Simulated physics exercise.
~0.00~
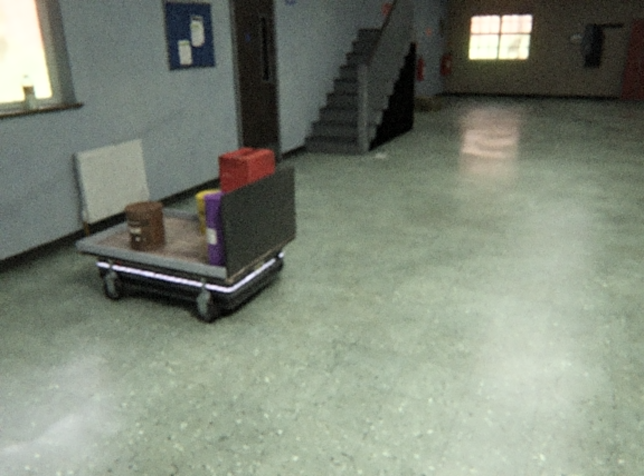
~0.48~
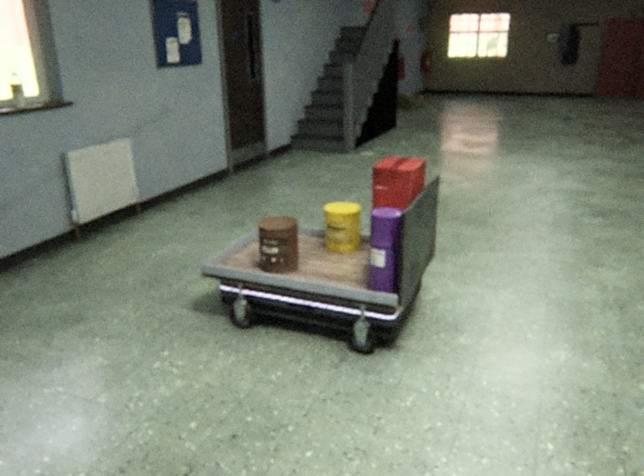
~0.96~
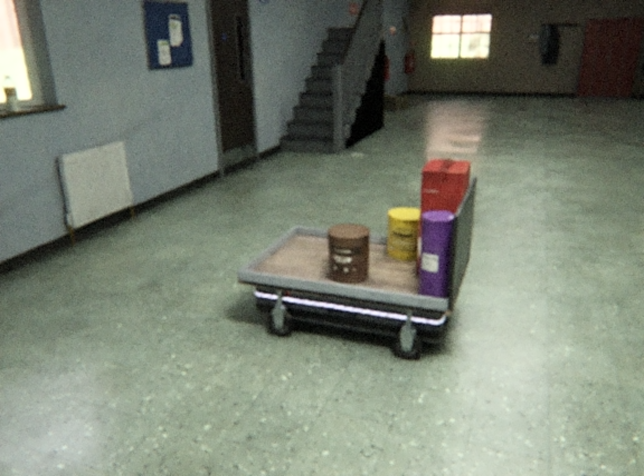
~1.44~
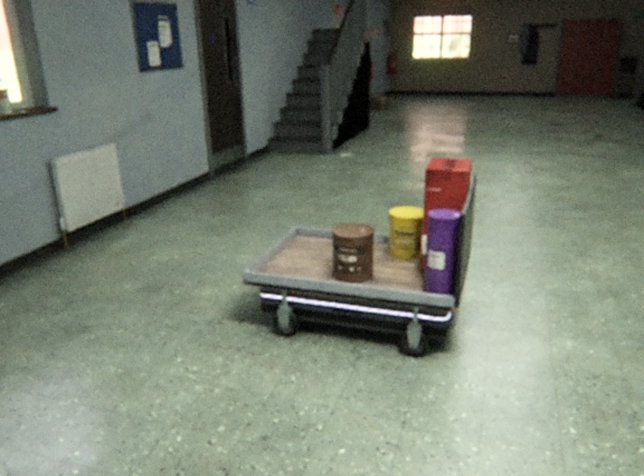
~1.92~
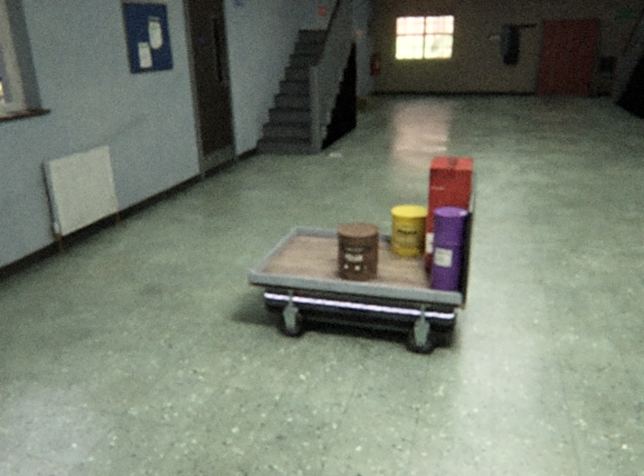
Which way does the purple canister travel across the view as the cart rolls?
The purple canister travels to the right, riding along on the cart.
